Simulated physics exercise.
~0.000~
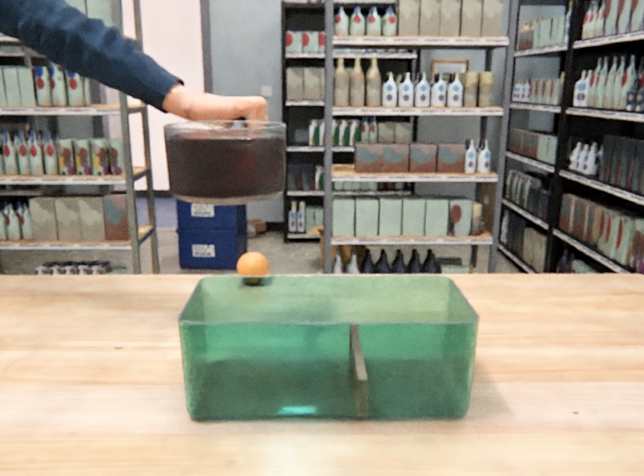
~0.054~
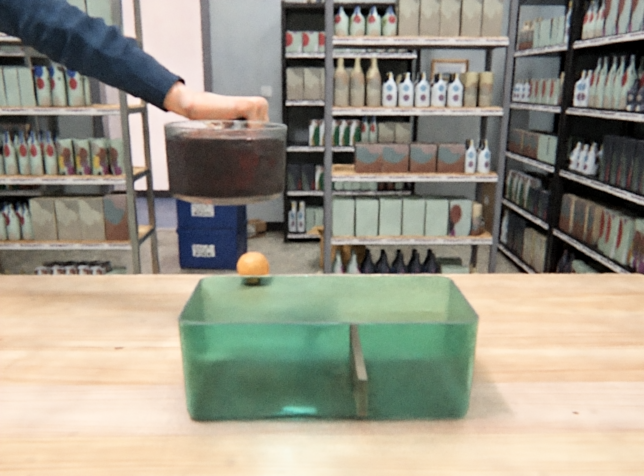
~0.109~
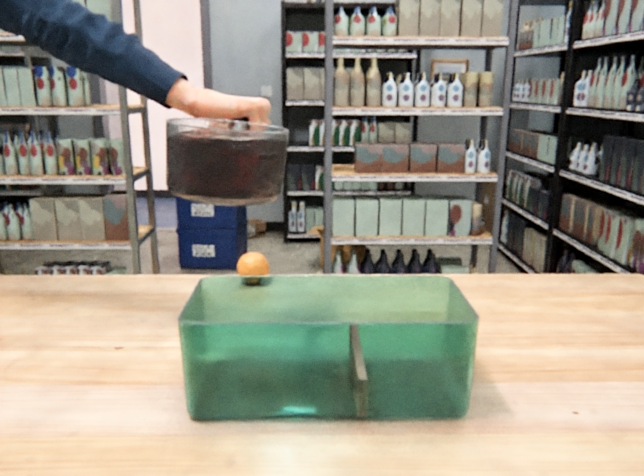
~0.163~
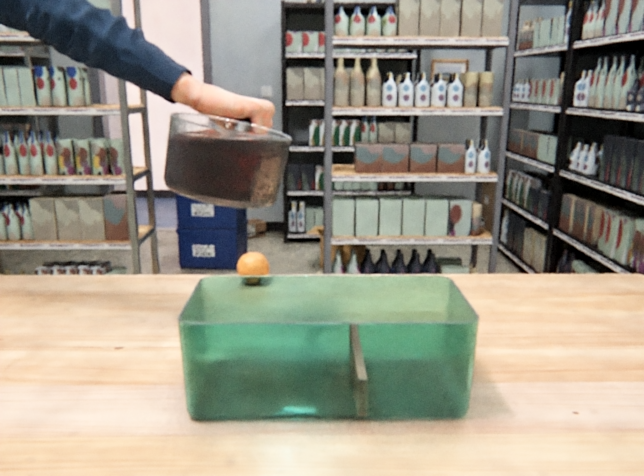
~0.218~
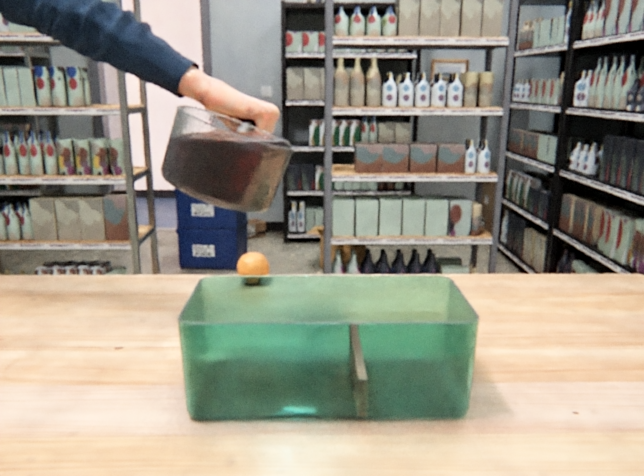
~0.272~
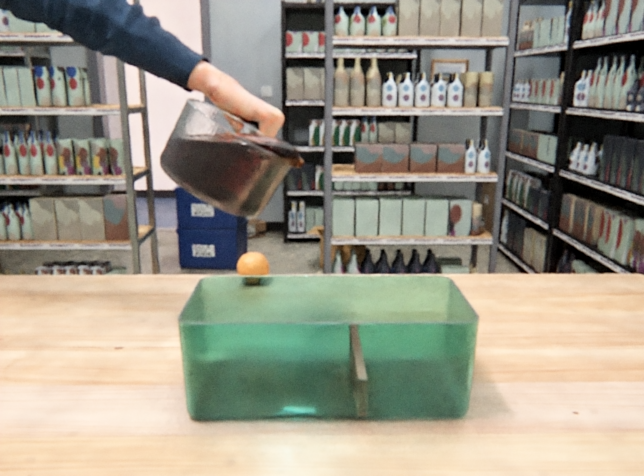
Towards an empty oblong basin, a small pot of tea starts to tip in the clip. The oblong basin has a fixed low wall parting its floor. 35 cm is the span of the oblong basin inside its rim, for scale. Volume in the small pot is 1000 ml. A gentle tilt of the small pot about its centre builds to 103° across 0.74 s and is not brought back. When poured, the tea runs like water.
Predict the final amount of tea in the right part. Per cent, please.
The right part ends with roughly 32 per cent.
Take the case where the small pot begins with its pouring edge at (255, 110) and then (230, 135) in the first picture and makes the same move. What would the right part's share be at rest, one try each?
About 5 %, then about 10 %.
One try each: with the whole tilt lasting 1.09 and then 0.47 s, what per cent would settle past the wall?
45 per cent first, 15 per cent second.
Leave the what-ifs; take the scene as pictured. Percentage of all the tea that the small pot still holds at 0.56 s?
At that time about 36 in a hundred parts are still held.
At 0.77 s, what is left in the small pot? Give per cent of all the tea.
8 %.
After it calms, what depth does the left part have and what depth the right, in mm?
Once settled, the left stands around 20 mm and the right around 16 mm.
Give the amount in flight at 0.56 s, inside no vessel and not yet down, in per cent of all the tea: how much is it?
Share: Roughly 44 per cent.
By 0.56 s the tilt is 89° and 37 per cent is still to pour, 9 is left of the wall and 11 right of it.
By 0.77 s the tilt is 103° and 8 per cent is still to pour, 49 is left of the wall and 33 right of it.
By 1.00 s the tilt is 103° and 1 per cent is still to pour, 61 is left of the wall and 32 right of it.
By 1.24 s the tilt is 103° and 0 per cent is still to pour, 65 is left of the wall and 32 right of it.
At rest 66 per cent lies left of the wall, 32 right of it and 2 outside.
